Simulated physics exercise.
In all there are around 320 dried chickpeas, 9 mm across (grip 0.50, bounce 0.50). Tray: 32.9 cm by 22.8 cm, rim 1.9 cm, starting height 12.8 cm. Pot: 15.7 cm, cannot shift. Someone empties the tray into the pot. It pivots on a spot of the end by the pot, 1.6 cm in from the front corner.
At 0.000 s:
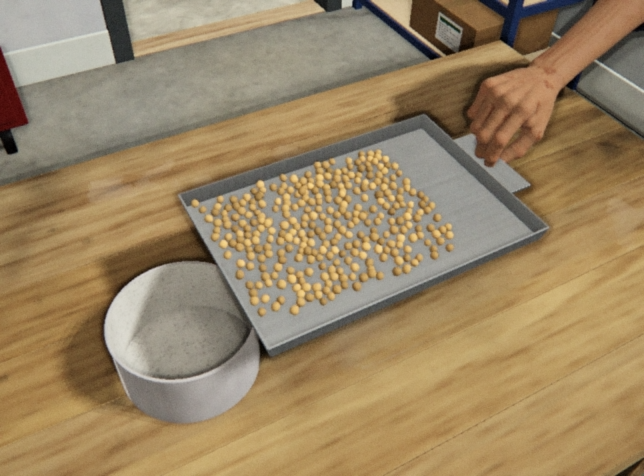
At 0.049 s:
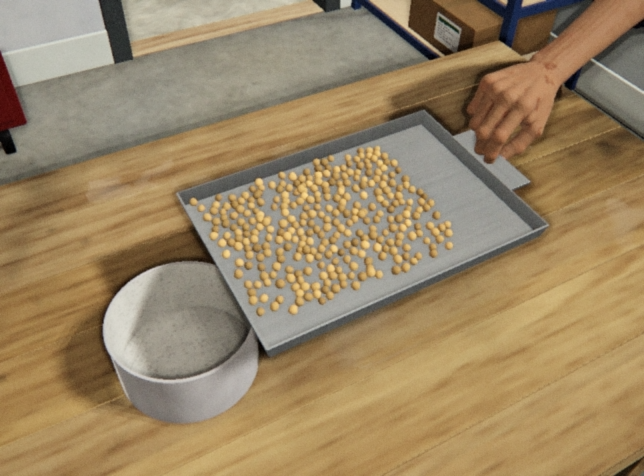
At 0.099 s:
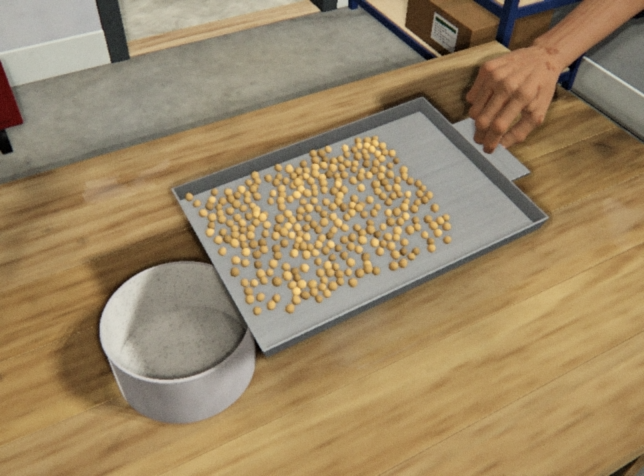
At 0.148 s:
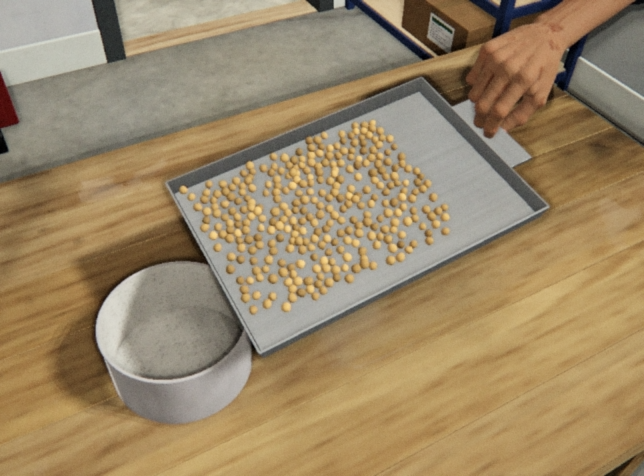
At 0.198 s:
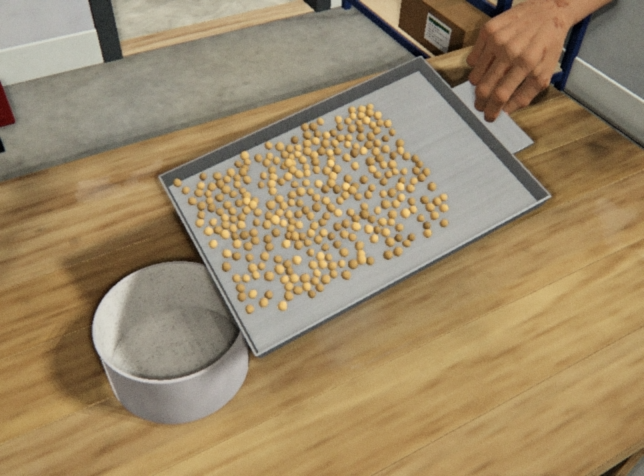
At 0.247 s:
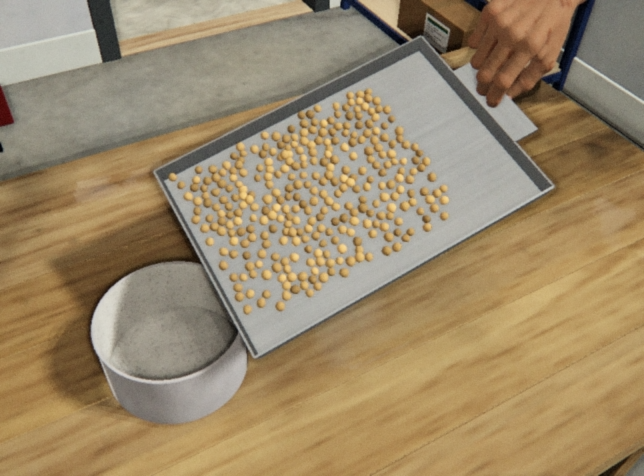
On a wooden table in a workshop-like room, a grey metal tray scattered with small round tan chickpeas lies beside a pale round pot at its left. A hand at the right grips the tray's handle and lifts that end, tilting the tray moderately toward the pot while the chickpeas stay spread across it.
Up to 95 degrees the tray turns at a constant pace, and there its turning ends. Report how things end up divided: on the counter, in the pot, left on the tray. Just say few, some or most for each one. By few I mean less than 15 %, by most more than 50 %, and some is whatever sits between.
I would say counter most, pot few, tray few.
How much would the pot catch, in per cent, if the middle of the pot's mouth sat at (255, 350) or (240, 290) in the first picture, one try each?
Roughly 45 and 0 percent.
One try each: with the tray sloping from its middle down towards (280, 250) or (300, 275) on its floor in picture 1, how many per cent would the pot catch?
Approximately 60 percent, then 30 percent.
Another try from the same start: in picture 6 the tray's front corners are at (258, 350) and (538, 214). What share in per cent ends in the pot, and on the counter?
That works out as pot 0 and counter 100.
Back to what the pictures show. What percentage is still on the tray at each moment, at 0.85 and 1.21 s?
In order, 75 and 10.
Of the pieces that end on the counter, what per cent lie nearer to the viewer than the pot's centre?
Share: Some 100 %.
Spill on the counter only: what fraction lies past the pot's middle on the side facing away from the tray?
Near 60 in a hundred.
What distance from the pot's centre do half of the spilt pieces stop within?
Roughly 18 cm from the centre.
After 0.61 s, tilt 56 degrees; the tray holds 100 %, the pot 0 %.
Then, at 0.85 s, tilt 80 degrees; the tray holds 75 %, the pot 0 %.
After 1.21 s, tilt 95 degrees; the tray holds 10 %, the pot 0 %.
In the end, at 2.1 s, counter 100 %, pot 0 %, tray 0 %.
